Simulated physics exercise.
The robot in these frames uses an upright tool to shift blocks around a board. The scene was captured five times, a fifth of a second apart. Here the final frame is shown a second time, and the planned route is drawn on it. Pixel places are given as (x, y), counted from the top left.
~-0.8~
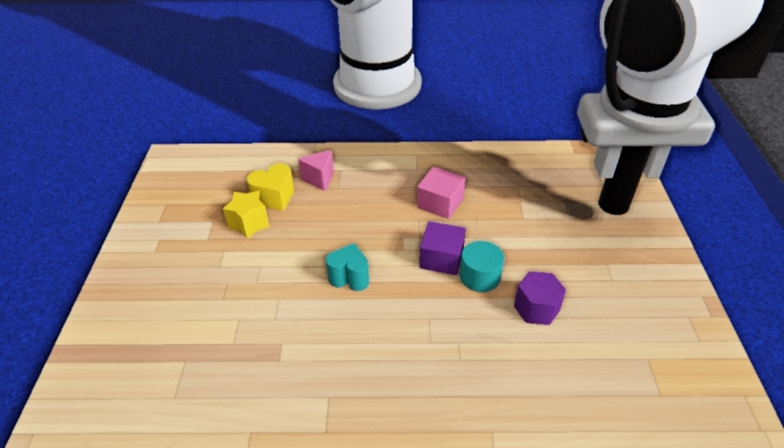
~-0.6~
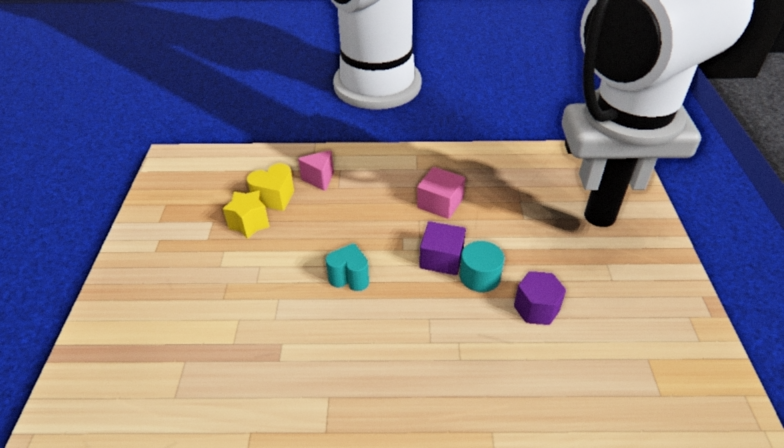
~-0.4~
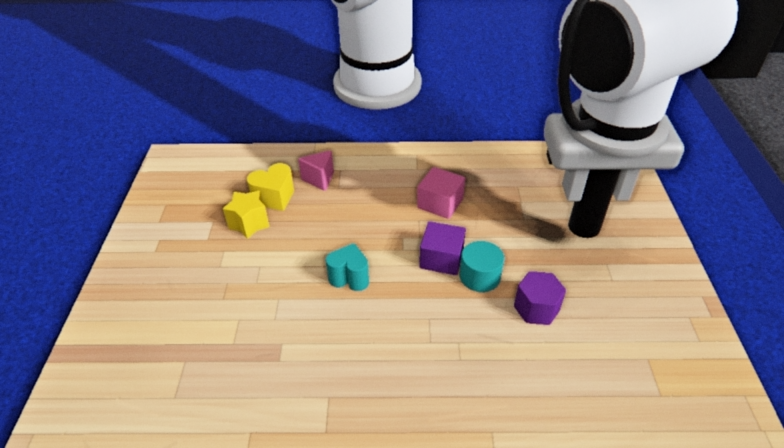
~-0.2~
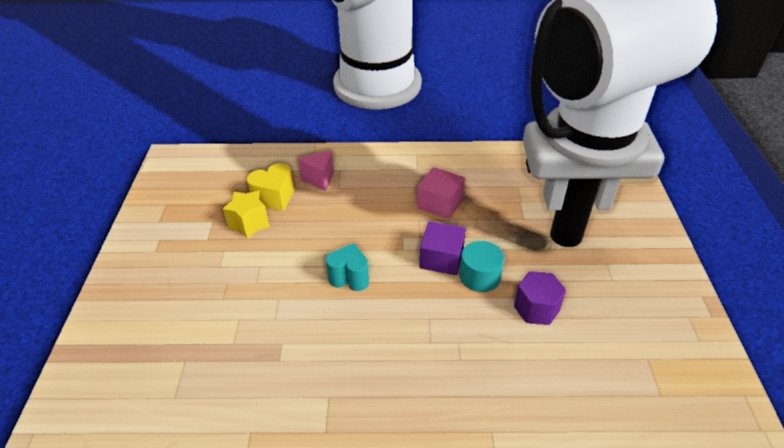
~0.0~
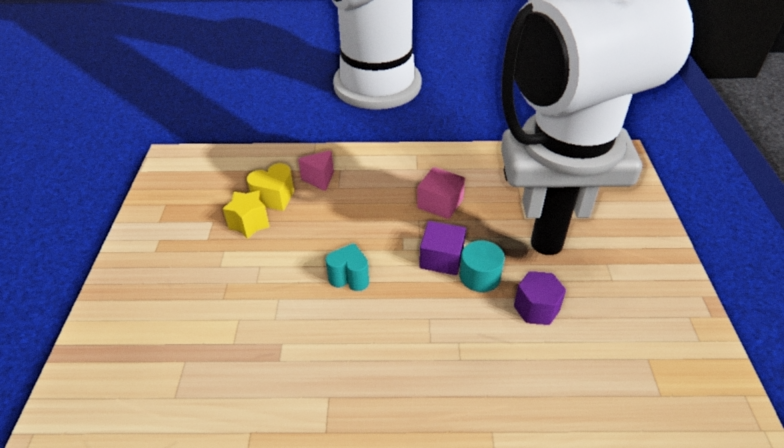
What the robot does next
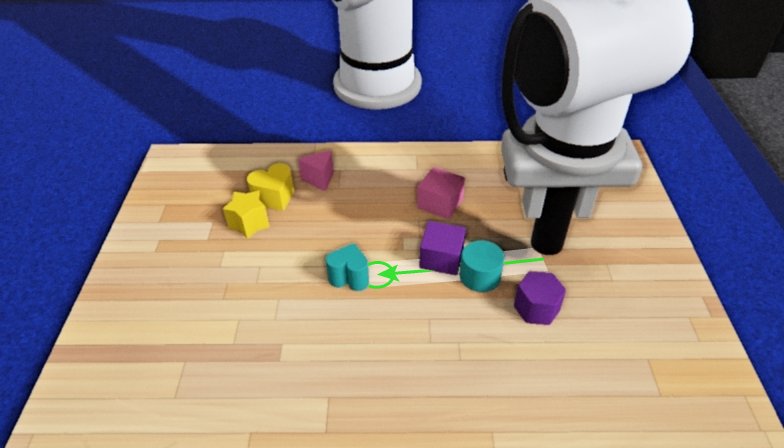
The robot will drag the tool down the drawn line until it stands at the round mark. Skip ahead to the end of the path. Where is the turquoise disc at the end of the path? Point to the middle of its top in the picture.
It will likely be found at (435, 279).
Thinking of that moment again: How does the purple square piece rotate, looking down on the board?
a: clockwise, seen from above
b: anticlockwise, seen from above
It's a.
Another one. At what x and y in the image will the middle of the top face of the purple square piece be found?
The centre of its top will be at (388, 226).
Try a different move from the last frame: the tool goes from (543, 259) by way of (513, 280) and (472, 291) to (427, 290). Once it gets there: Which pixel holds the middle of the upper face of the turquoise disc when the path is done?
Most likely (391, 261).
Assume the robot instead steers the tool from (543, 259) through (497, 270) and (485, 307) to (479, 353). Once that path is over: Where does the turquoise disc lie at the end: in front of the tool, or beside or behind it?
Answer: Slipped away.
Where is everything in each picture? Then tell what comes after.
In the first frame, lower end of the tool at (613, 205), tops of blocks, turquoise heart-shaped block at (348, 257), purple square piece at (443, 237), turquoise disc at (483, 255), purple six-sided block at (542, 287).
In the second frame, tool at (600, 217), blocks as before.
In the third frame, tool at (584, 228), blocks as before.
In the fourth frame, tool at (566, 237), blocks as before.
In the fifth frame, tool at (547, 244), turquoise heart-shaped block at (348, 257), purple square piece at (443, 237), turquoise disc at (483, 255), purple six-sided block at (542, 287).
The drawn path runs in a line from (543, 259) to (377, 275).
The first path, step by step. One third of the way, tool at (489, 250); purple square piece at (436, 238), turned 25° clockwise; turquoise disc at (464, 263).
Two thirds of the way, tool at (433, 255); purple square piece at (405, 232), turned 35° clockwise; turquoise disc at (436, 278).
At the end, tool at (376, 260); turquoise heart-shaped block at (342, 258); purple square piece at (388, 226), turned 65° clockwise; turquoise disc at (435, 279); purple six-sided block not moved.
